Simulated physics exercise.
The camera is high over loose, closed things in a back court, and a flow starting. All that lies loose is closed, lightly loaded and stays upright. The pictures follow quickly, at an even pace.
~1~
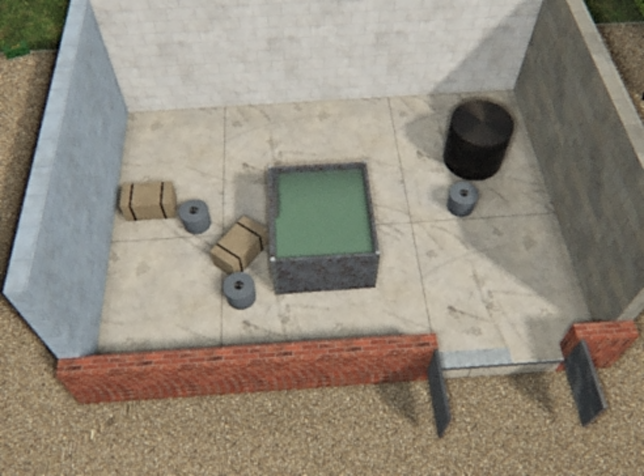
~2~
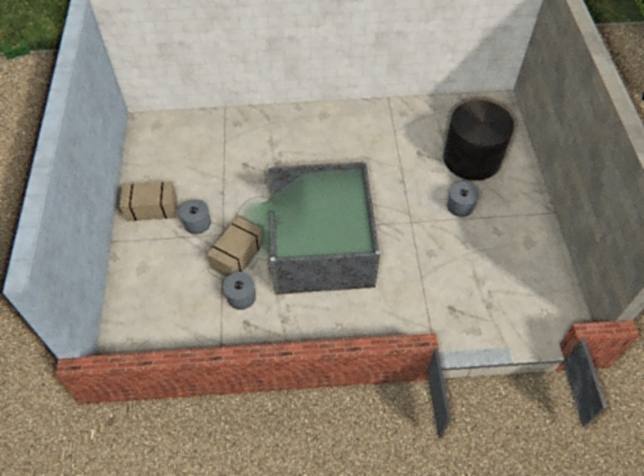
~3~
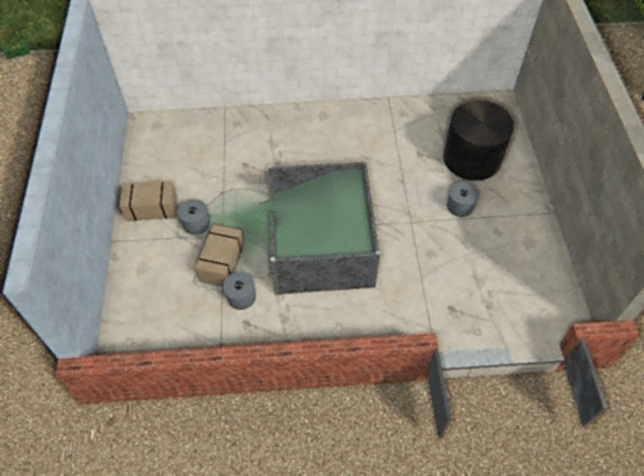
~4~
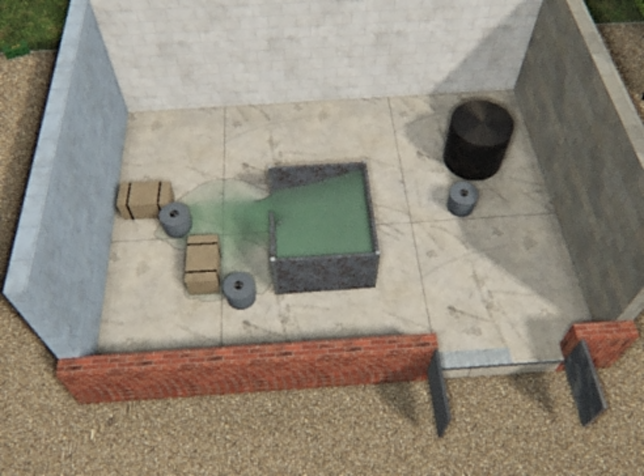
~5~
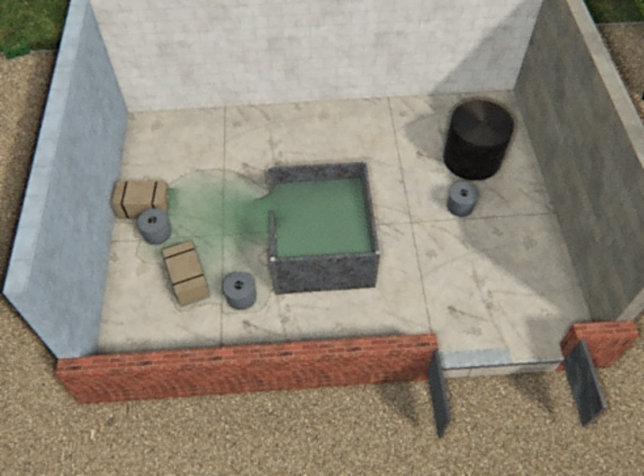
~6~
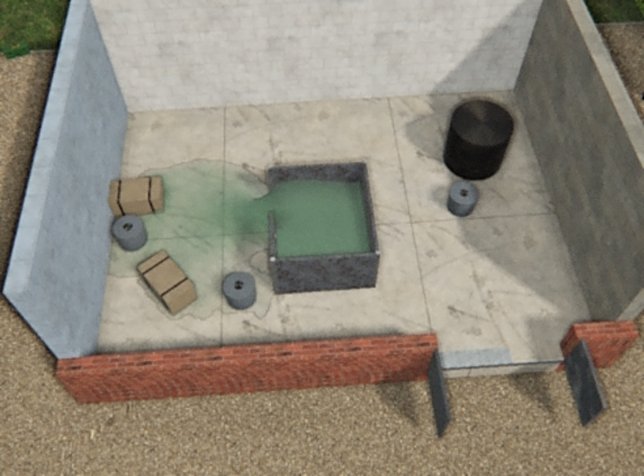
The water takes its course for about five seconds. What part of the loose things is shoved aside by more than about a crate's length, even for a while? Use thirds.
It is two thirds or above.
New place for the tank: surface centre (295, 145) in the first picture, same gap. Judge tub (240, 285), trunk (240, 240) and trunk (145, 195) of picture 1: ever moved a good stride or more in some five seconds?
One after the other: Pushed that far, not that far, swept aside.
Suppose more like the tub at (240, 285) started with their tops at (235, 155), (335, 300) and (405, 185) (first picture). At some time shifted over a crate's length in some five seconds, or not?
One after the other: Pushed that far, shifted that much, under that.
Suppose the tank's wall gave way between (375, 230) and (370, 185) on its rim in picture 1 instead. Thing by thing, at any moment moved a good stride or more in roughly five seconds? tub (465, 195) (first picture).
Verdict: Moved that far.
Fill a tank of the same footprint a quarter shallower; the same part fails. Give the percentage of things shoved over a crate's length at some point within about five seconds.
Roughly 80 per cent.
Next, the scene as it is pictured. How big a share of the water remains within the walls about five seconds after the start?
I make it 100 per cent.
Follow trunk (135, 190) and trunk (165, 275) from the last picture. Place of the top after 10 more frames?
Around (135, 164) and (149, 339).
A moment on, 2 of 5 are well off their spots; 2 afloat.
Next, 3 of 5 are well off their spots; 2 afloat.
Later, 3 of 5 are well off their spots; 3 afloat.
In the end, 4 of 5 are well off their spots, and 4 have been at some point; 4 afloat.
